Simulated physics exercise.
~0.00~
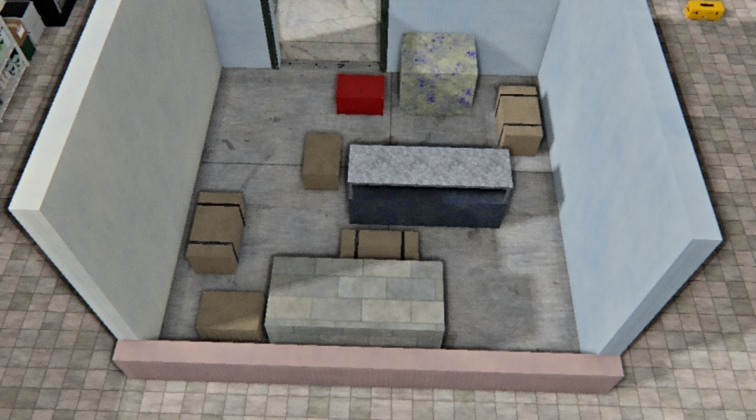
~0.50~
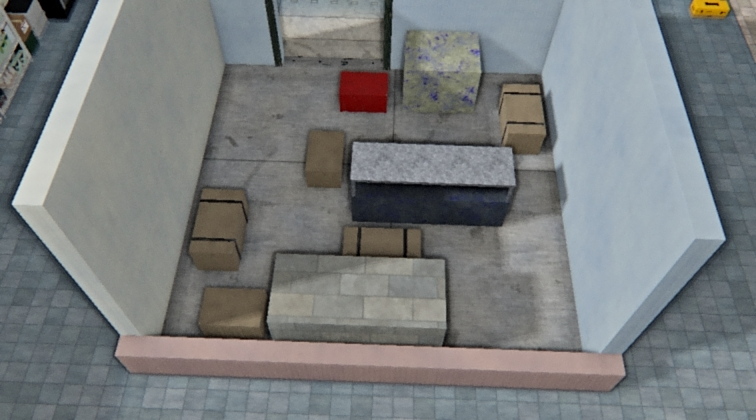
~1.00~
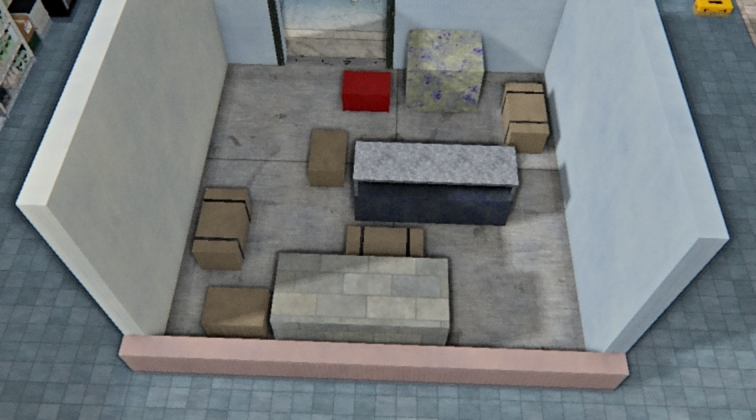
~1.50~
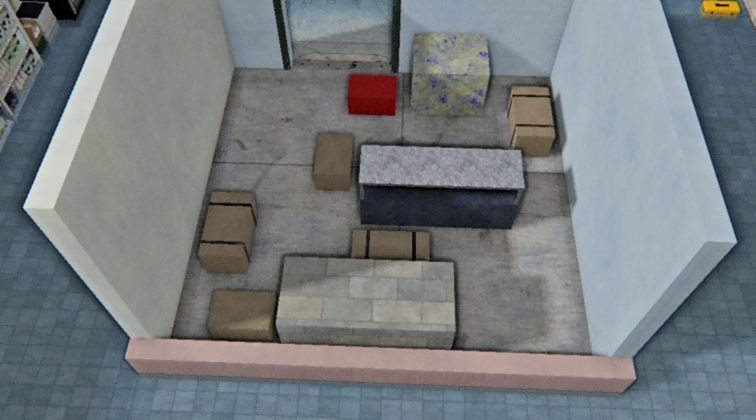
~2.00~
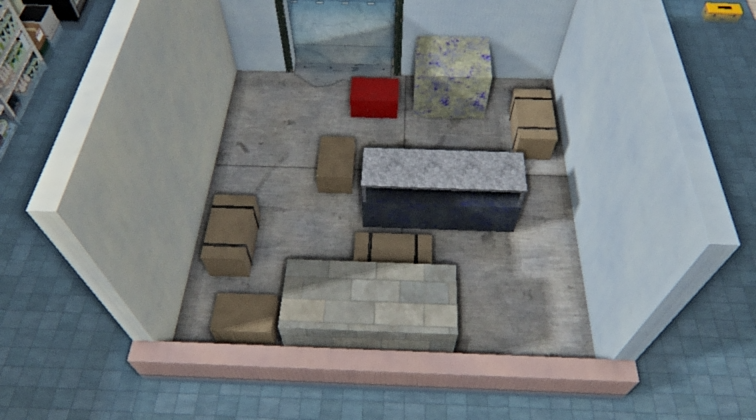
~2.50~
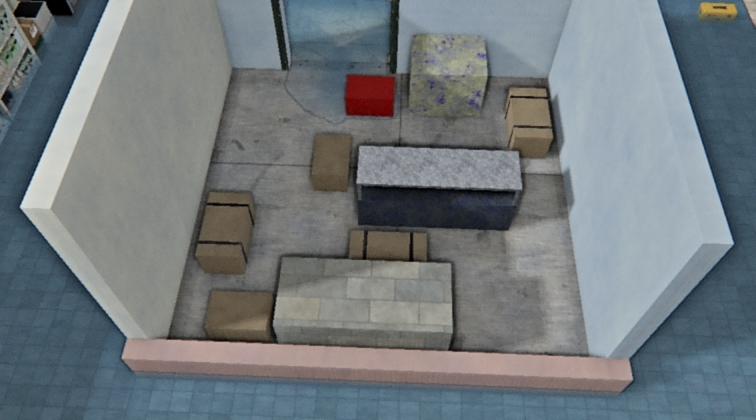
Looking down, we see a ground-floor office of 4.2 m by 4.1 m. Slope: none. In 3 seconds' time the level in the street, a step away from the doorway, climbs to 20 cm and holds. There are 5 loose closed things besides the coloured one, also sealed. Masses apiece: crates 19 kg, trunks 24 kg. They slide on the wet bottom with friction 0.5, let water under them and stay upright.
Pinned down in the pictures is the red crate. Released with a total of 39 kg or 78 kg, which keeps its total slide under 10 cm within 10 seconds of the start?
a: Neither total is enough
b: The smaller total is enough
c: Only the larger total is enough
Option c: Only the larger total is enough.
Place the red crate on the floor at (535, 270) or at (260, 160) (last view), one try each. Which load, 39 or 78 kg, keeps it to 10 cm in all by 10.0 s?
The light mass does it, then the light mass does it.
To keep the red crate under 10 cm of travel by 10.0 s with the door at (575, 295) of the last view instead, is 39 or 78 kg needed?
Okay, so the light mass does it.
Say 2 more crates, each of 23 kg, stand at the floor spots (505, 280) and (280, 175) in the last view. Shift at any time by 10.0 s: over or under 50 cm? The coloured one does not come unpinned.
In that order: Under, more.
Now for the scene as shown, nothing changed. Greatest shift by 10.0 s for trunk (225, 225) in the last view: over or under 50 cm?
I'd say it goes further.
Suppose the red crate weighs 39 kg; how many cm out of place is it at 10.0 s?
30 cm.
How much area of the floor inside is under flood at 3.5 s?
Some 3.0 m2 of it.
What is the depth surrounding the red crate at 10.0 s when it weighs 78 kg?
Depth: Approx. 10 cm.
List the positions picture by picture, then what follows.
In the first frame, the red crate at (361, 86) rests on the ground; 0.0 m2 under water; 0 of 6 have shifted.
In the second frame, the red crate at (364, 83) rests on the ground; water covers 0.0 m2; 0 of 6 have shifted.
In the third frame, the red crate at (367, 83), on the bottom; water covers 0.0 m2; 0 of 6 have shifted.
In the fourth frame, the red crate at (372, 87) rests on the ground; water covers 0.0 m2; 0 of 6 have shifted.
In the fifth frame, the red crate at (375, 89) rests on the ground; 0.2 m2 under water; 0 of 6 have shifted.
In the sixth frame, the red crate at (370, 87), on the bottom; 0.7 m2 under water; 0 of 6 have shifted.
After 3.5 s the red crate would be 0 cm from its start with 39 kg and 0 cm from its start with 78 kg; 7 cm of water round it then.
After 4.5 s the red crate would be 23 cm from its start with 39 kg and 0 cm from its start with 78 kg; 9 cm of water round it then.
After 7.0 s the red crate would be 30 cm from its start with 39 kg and 0 cm from its start with 78 kg; 9 cm of water round it then.
After 10.0 s the red crate would be 30 cm from its start with 39 kg and 0 cm from its start with 78 kg; 10 cm of water round it then.
